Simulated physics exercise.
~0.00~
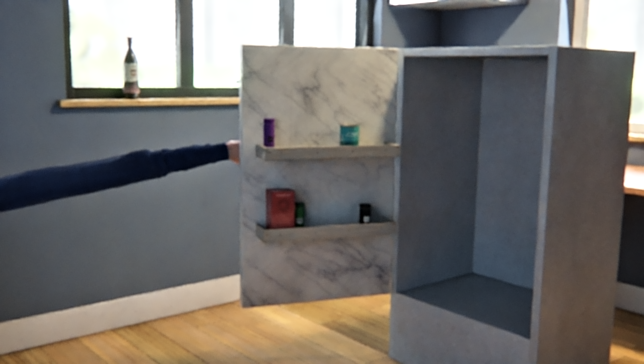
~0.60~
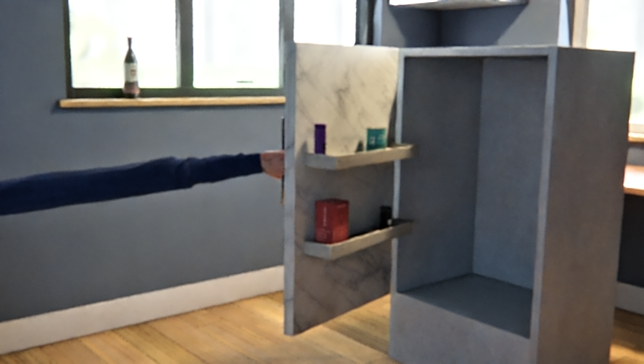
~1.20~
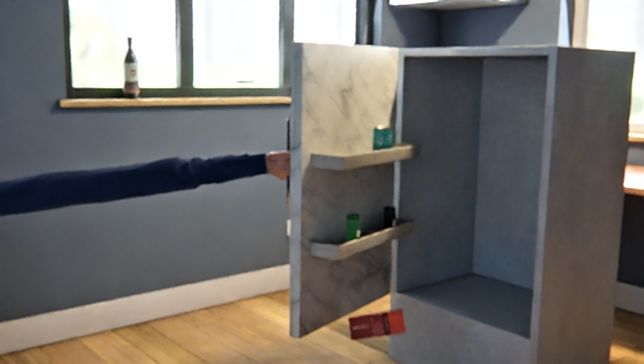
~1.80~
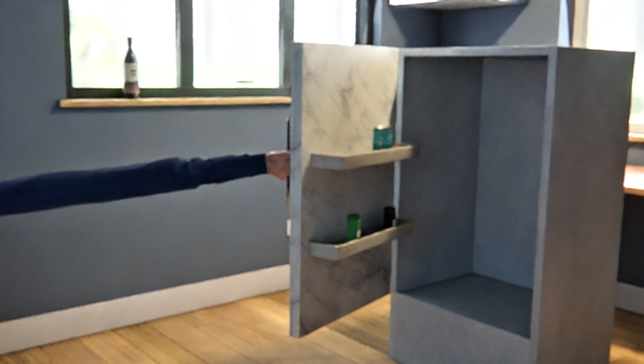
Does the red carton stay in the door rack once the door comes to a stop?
No, the red carton comes out of the lower rack and falls toward the floor.
The footage shows an outstretched arm swinging a marble-patterned door with two racks partway toward a grey cabinet, where it stops. The red carton drops from the lower rack and the purple shaker leaves the upper one, while the turquoise tin and the green and black shakers remain upright.
